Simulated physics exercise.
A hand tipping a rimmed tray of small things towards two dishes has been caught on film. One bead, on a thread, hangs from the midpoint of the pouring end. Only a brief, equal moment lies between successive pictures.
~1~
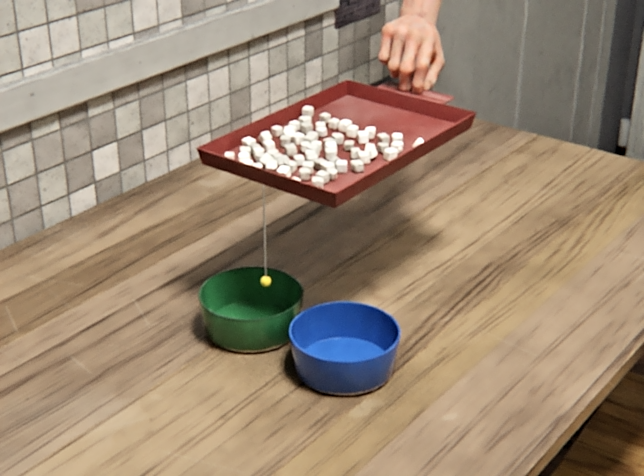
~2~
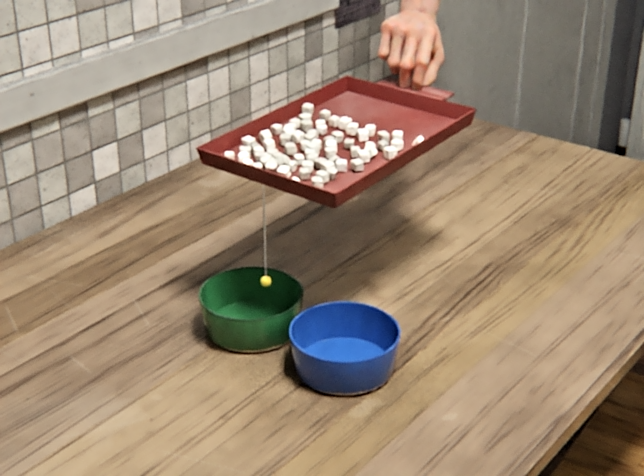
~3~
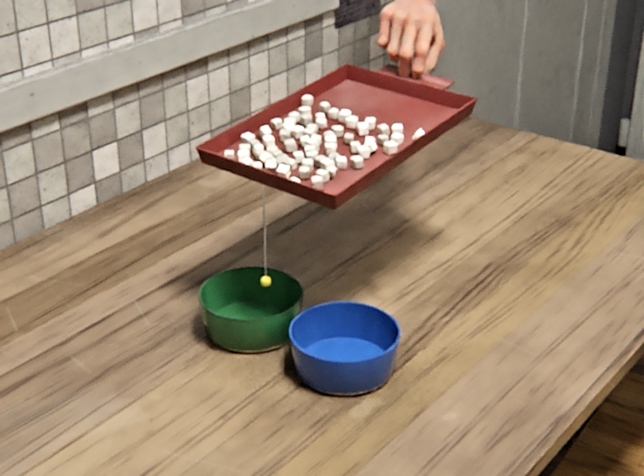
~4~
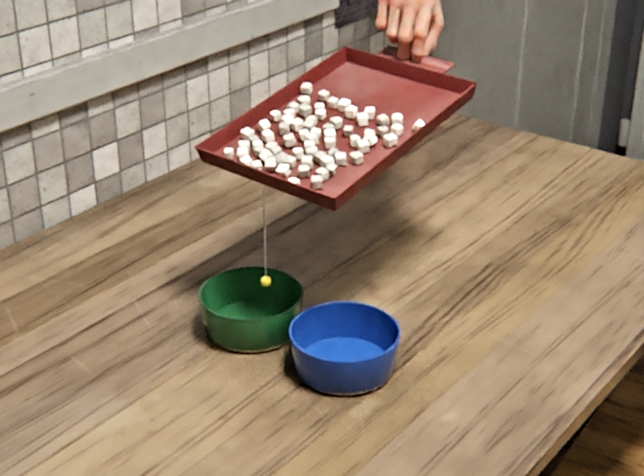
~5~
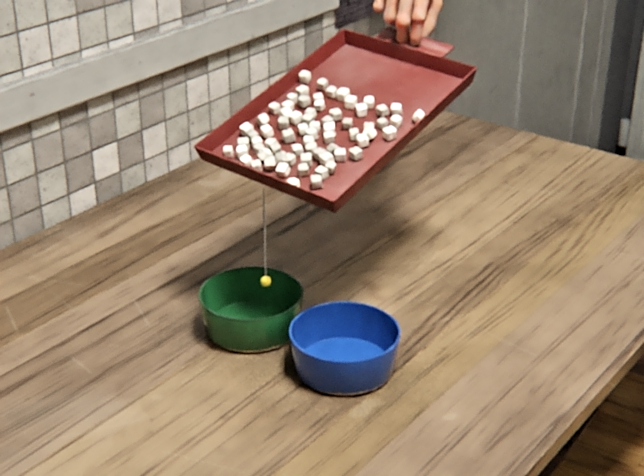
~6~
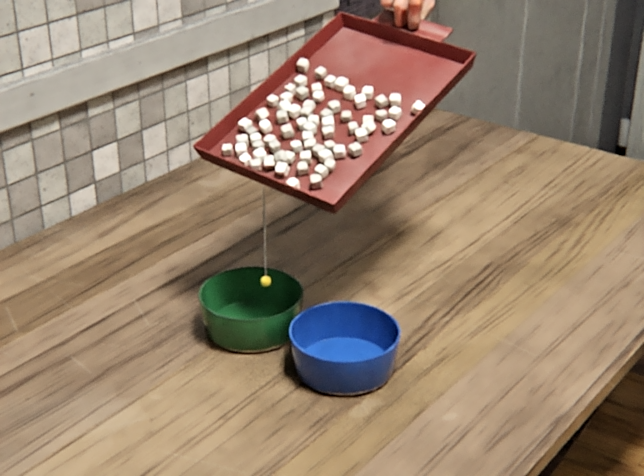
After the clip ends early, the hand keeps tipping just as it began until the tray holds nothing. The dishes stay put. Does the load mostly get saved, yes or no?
No, less than half is saved.
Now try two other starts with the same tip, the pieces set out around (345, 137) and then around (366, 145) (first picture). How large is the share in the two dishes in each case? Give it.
It would be roughly 40 per cent for the first and roughly 60 per cent for the second.
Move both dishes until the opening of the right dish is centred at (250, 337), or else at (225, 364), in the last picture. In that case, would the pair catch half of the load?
First try: A majority; second try: A minority.
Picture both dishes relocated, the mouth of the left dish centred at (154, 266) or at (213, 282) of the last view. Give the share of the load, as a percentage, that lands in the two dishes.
First try: Roughly 20 per cent; second try: Roughly 30 per cent.
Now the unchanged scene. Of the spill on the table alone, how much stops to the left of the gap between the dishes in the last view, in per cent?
About 100 %.
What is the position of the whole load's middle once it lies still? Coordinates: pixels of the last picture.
The centre settles at about (235, 386).
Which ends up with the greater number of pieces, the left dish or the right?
More ends up in the dish to the right.
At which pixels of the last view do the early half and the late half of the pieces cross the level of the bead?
I'd place the first part at (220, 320) and the rest at (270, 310).
Soon after the last picture, tray tipped steeply; all on the tray.
A little later, tray tipped right over; nearly all on the tray; a stray few in the right dish.
Later still, tray tipped past a quarter turn; about a quarter in the right dish; a small part in the left dish; most outside both.
At rest, tray tipped past a quarter turn; about a quarter in the right dish; a small part in the left dish; most outside both.
